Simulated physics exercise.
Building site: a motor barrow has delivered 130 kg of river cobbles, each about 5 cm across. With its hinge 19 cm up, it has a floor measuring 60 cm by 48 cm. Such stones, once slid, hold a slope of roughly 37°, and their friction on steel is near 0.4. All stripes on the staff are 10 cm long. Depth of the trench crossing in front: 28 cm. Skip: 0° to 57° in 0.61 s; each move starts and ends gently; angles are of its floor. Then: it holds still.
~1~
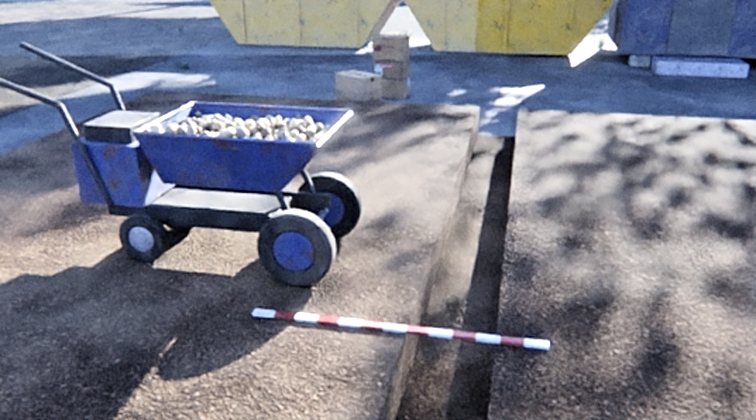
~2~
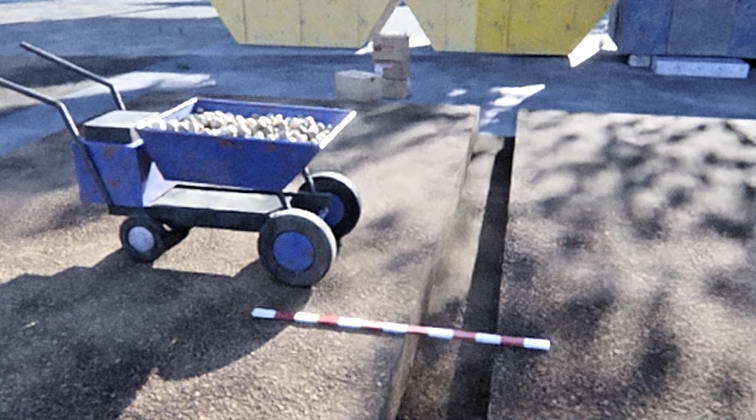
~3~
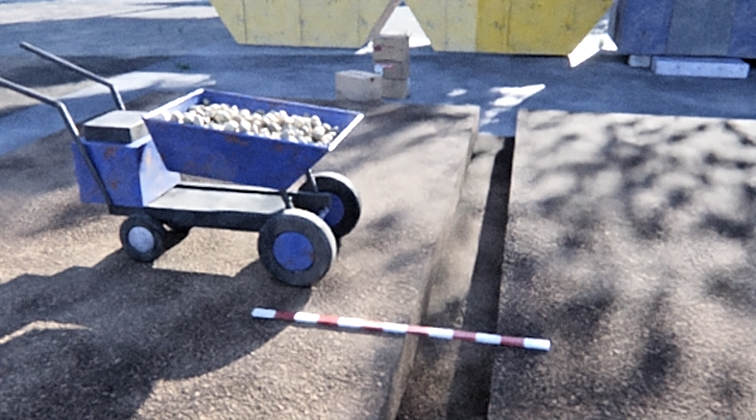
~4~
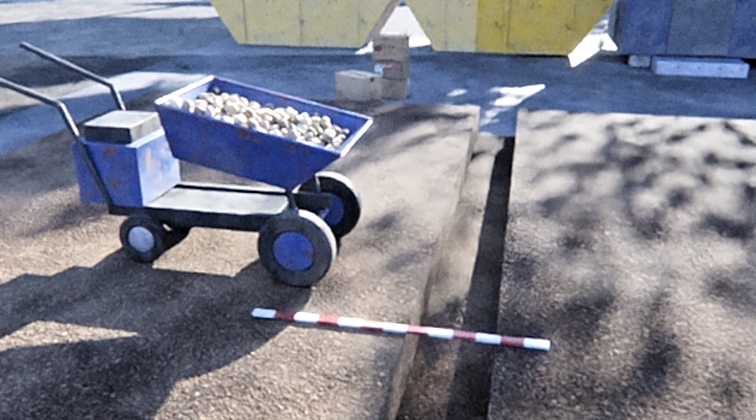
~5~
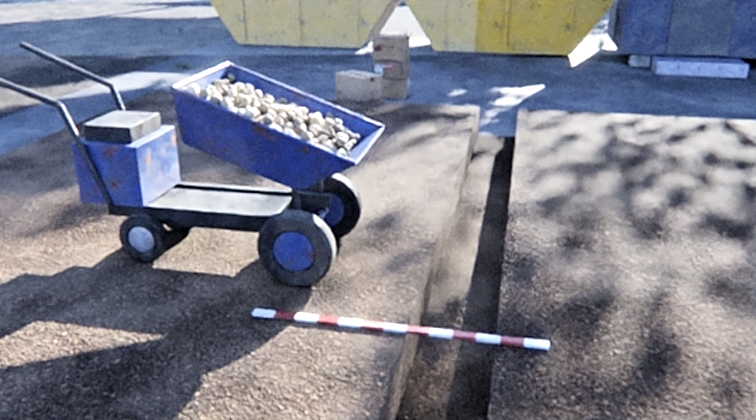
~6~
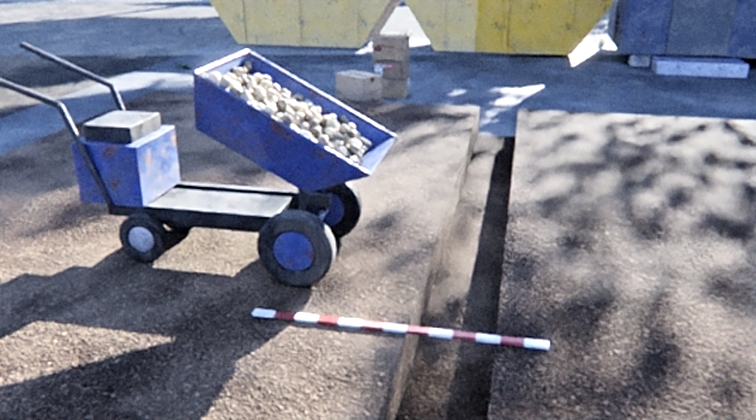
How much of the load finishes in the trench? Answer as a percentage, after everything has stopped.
Some 64 per cent of it.
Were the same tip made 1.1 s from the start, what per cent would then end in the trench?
It would be near 75 per cent.
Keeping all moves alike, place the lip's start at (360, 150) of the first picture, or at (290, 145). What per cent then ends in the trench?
Roughly 35 in a hundred from the first, 60 in a hundred from the second.
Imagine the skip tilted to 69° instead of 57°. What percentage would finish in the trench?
Trench share: Approx. 75%.
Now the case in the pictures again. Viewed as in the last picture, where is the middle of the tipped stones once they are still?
Their centre sits close to (473, 308).
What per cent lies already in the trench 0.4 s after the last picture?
Some 5 per cent.
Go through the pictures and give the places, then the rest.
The skip is at 0°, its lip at (318, 145); the top of the load is at (260, 124), in the first picture.
Lip at (321, 146), floor tilted 2°, highest stones at (248, 122), in the second picture.
The skip is at 6°, its lip at (330, 149); the top of the load is at (216, 111), in the third picture.
Lip at (342, 155), floor tilted 12°, highest stones at (221, 100), in the fourth picture.
Lip at (356, 164), floor tilted 20°, highest stones at (227, 87), in the fifth picture.
The skip is at 28°, its lip at (369, 175); the top of the load is at (243, 77), in the sixth picture.
Then, 0.2 s after the last picture the floor is at 48°, 100 % in the skip; the foremost stones are at (386, 184).
Then, 0.4 s after the last picture the floor is at 57°, 91 % in the skip, 2 % short of the trench, 7 % in the trench; the foremost stones are at (455, 227).
Then, 0.8 s after the last picture the floor is at 57°, 42 % in the skip, 2 % short of the trench, 41 % in the trench, 15 % past the trench; the foremost stones are at (584, 285).
Then, 2.7 s after the last picture the floor is at 57°, 20 % in the skip, 64 % in the trench, 16 % past the trench; the foremost stones are past the picture's edge.
